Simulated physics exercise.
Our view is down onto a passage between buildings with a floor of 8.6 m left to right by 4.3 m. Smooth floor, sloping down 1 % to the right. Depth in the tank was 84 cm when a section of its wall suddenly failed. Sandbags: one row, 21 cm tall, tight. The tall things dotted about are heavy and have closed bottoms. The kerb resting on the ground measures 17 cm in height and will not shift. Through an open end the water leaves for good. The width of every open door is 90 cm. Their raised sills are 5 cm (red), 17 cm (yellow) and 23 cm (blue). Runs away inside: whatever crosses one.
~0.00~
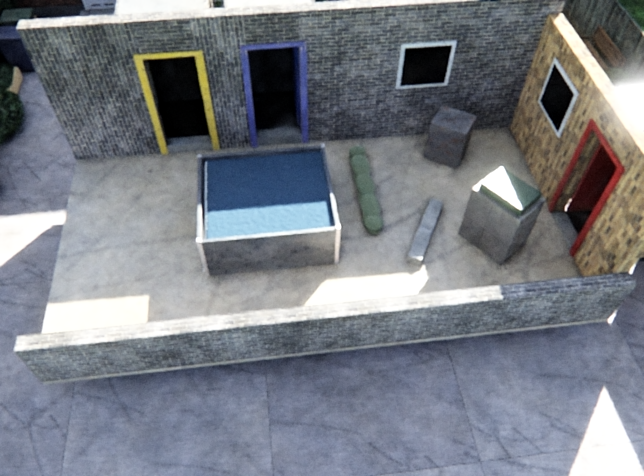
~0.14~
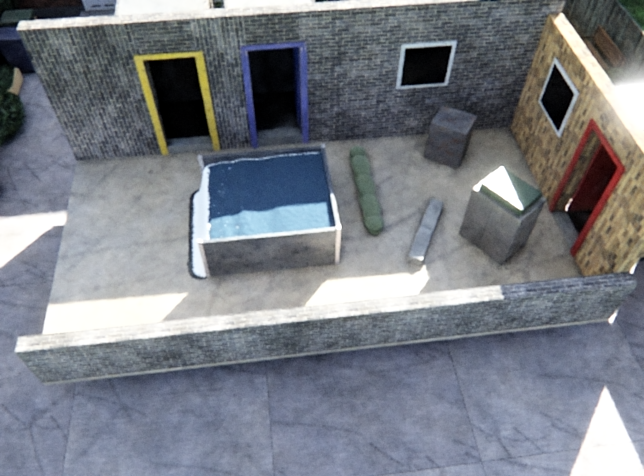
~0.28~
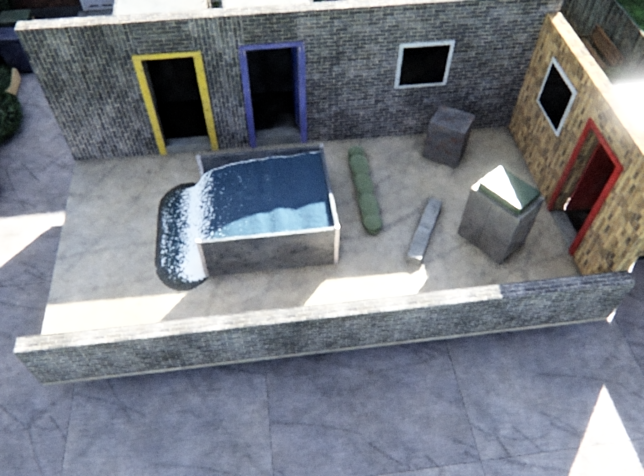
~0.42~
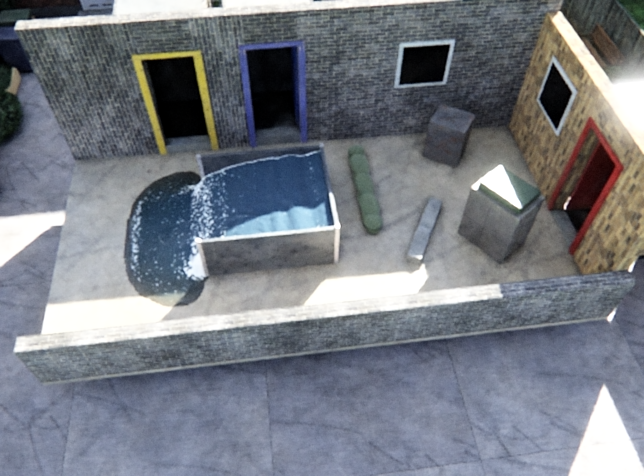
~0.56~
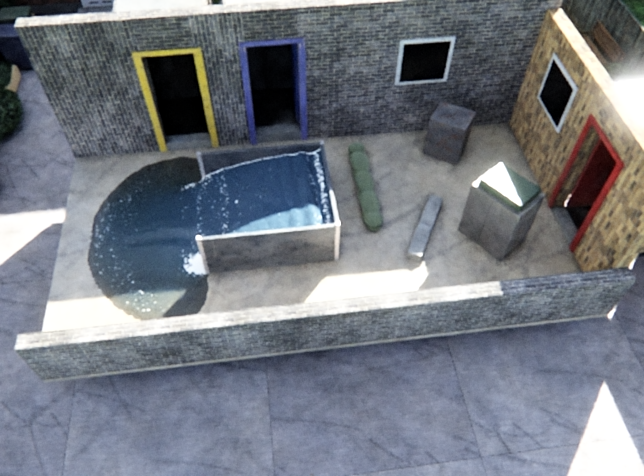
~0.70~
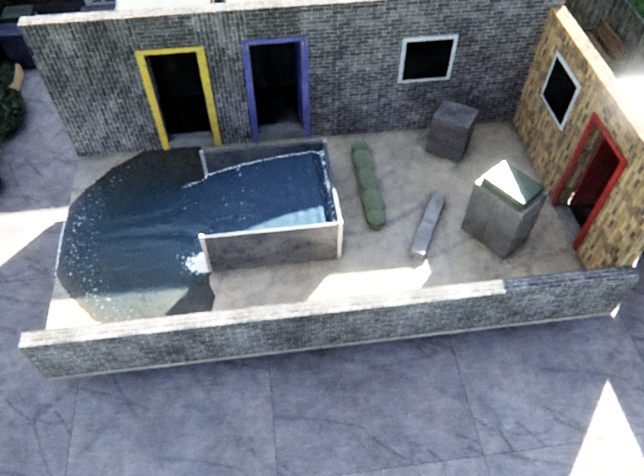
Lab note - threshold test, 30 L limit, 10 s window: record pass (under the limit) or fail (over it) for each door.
At the end, watch the red door - it stays in the clear, watch the yellow door - it stays in the clear, watch the blue door - it stays in the clear.
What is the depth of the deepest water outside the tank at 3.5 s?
Max around 12 cm.
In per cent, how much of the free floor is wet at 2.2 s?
I'd say around 30 %.
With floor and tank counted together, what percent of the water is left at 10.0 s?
It comes to near 16 per cent.
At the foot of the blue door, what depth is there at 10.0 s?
Roughly 1.0 cm.
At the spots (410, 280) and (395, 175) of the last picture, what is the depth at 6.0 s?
0 and 0 cm, in that order.
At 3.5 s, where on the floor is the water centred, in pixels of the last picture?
The water is centred near (207, 227).
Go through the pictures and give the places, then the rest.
The first picture shows still water, 84 cm deep, in the tank at (266, 194).
In the second picture, water pours out at (207, 219) and has run 1.0 m, to (204, 191); deepest outside 33 cm, 84 cm at the tank's back.
In the third picture, water pours out at (206, 222) and has run 1.2 m, to (177, 286); deepest outside 45 cm, 84 cm at the tank's back.
In the fourth picture, the front is at (144, 291), 1.6 m from the gap at (207, 223); 3.2 m2 of floor is under water; 83 cm left at the back of the tank.
In the fifth picture, water pours out at (207, 221) and has run 2.0 m, to (107, 203); deepest outside 39 cm, 74 cm at the tank's back.
In the sixth picture, the front is at (68, 215), 2.6 m from the gap at (210, 219); 7.9 m2 of floor is under water; 71 cm left at the back of the tank.
After 1.4 s water covers 30 % of the floor and is deepest (34 cm) near (203, 228); red door not reached, yellow door 5 cm at the sill, 0 L in, blue door not reached.
After 2.2 s water covers 30 % of the floor and is deepest (24 cm) near (203, 236); red door not reached, yellow door 3 cm at the sill, 0 L in, blue door not reached.
After 3.5 s water covers 35 % of the floor and is deepest (12 cm) near (203, 244); red door not reached, yellow door 3 cm at the sill, 0 L in, blue door not reached.
After 6.0 s water covers 30 % of the floor and is deepest (6 cm) near (203, 236); red door not reached, yellow door 2 cm at the sill, 0 L in, blue door 1 cm at the sill, 0 L in.
After 10.0 s water covers 35 % of the floor and is deepest (3 cm) near (120, 335); red door not reached, yellow door 2 cm at the sill, 0 L in, blue door 1 cm at the sill, 0 L in.
